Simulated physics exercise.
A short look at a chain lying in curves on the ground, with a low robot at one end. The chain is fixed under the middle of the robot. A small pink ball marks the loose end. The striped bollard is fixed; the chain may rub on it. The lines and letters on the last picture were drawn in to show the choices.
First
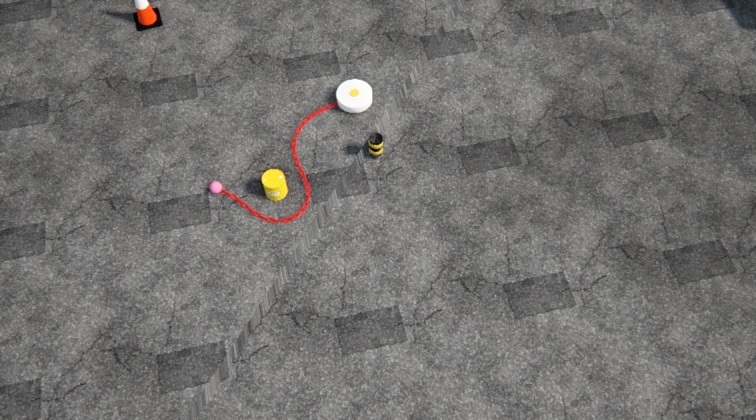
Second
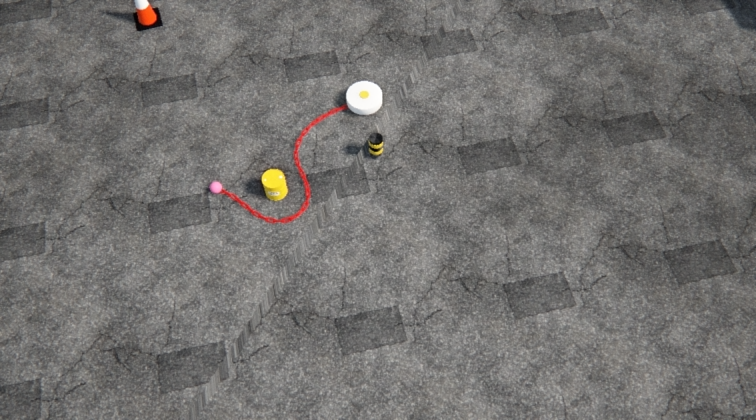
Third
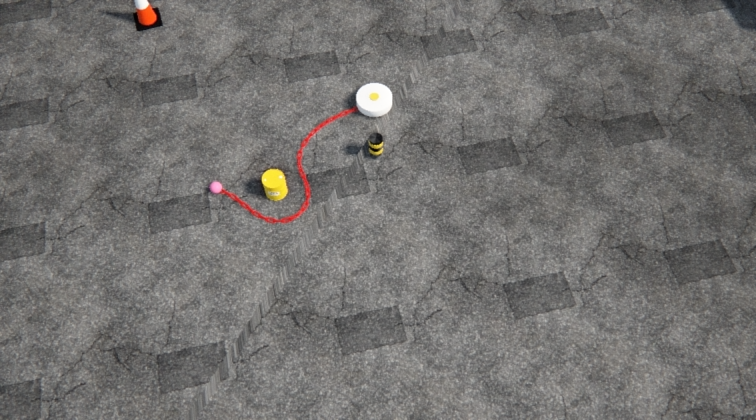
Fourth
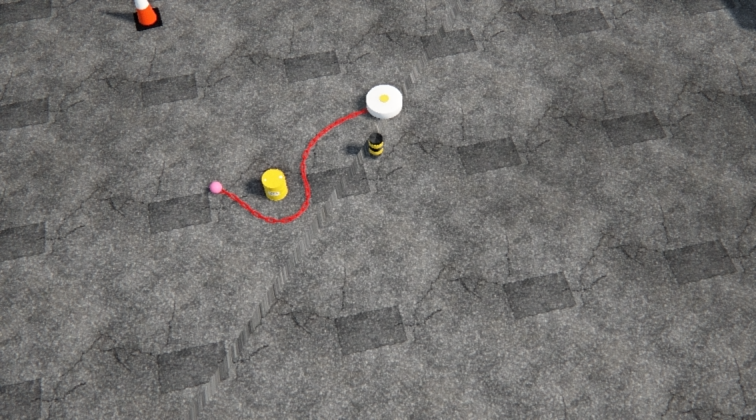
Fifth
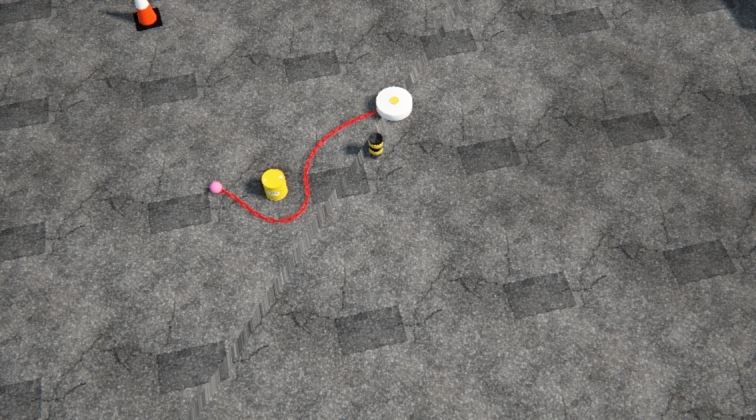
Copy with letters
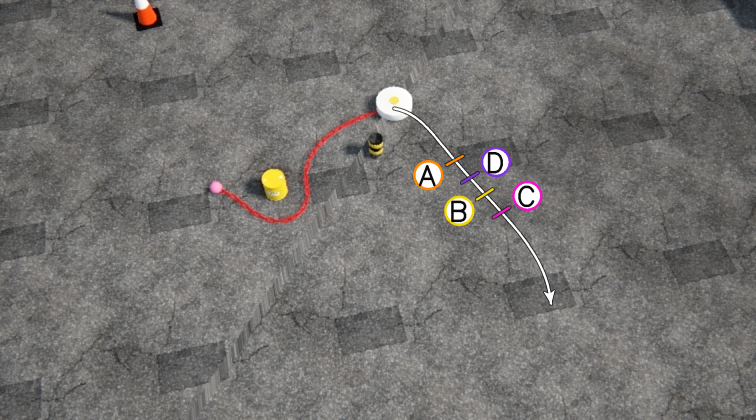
On cracked grey pavement, a red chain curves past a yellow keg from a small pink ball at its left end to a low white robot, with a black-and-yellow bollard nearby. The robot slides slowly right and slightly down, drawing the upper curve straighter, while the pink end stays still.
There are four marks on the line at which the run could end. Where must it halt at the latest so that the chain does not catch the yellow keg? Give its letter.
It can go as far as A.
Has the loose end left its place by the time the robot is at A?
No.
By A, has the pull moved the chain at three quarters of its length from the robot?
By then, yes.
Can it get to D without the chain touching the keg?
For that mark, no.
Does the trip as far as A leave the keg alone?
For that mark, yes.
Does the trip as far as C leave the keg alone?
No.
On the marked copy, A at (455, 160); B at (485, 194); C at (502, 212); D at (470, 178); the route from (394, 108) via (483, 192) to (551, 304).
With A. Early on, robot (421, 117), middle of the chain (311, 179), free end (216, 188).
Further on, robot (439, 137), middle of the chain (316, 178), free end (216, 188).
At the end, robot (455, 157), middle of the chain (330, 176), free end (216, 188); only the bollard has been touched, if anything.
As for the rest, B brings the chain against the keg; C brings the chain against the keg; D brings the chain against the keg.
